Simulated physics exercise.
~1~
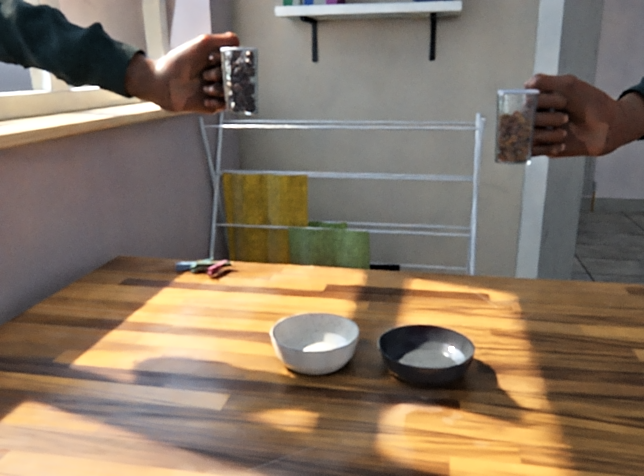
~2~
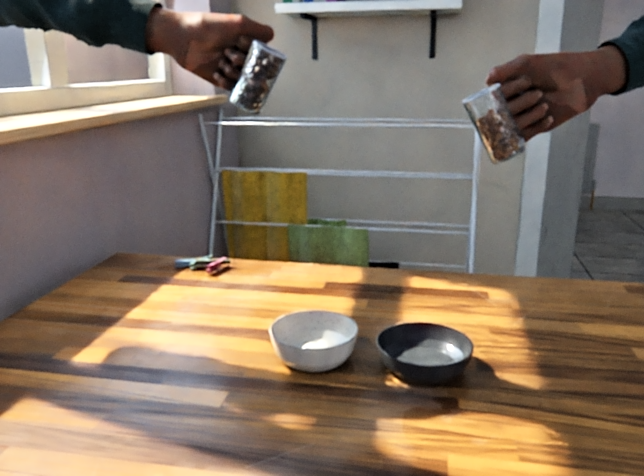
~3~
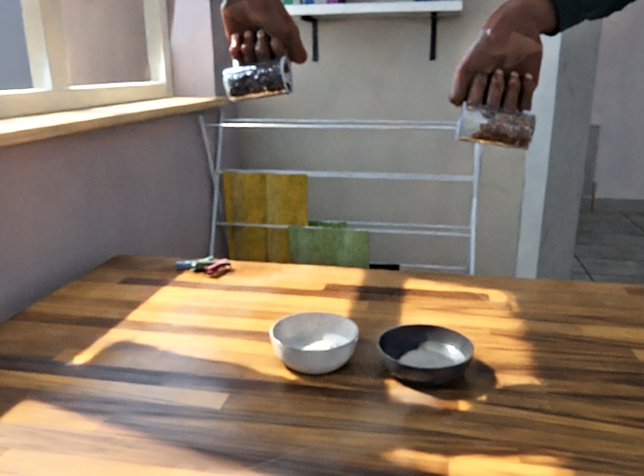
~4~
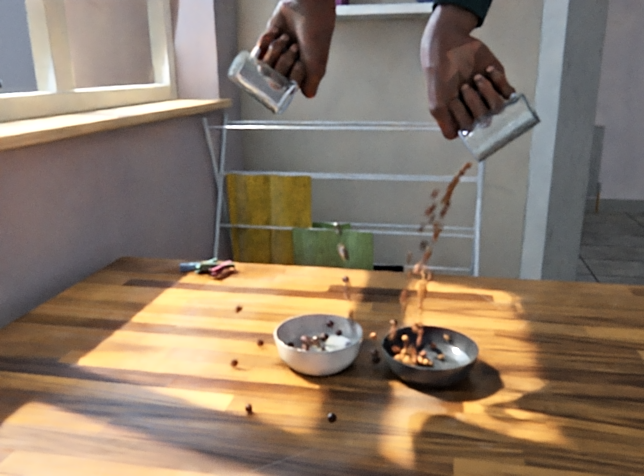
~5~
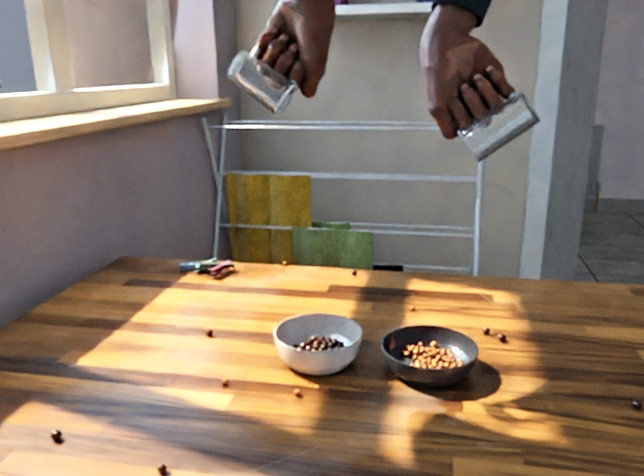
Two hands tipping glasses of small pieces over white and dark bowls, most landing inside while some scatter across the wooden table.
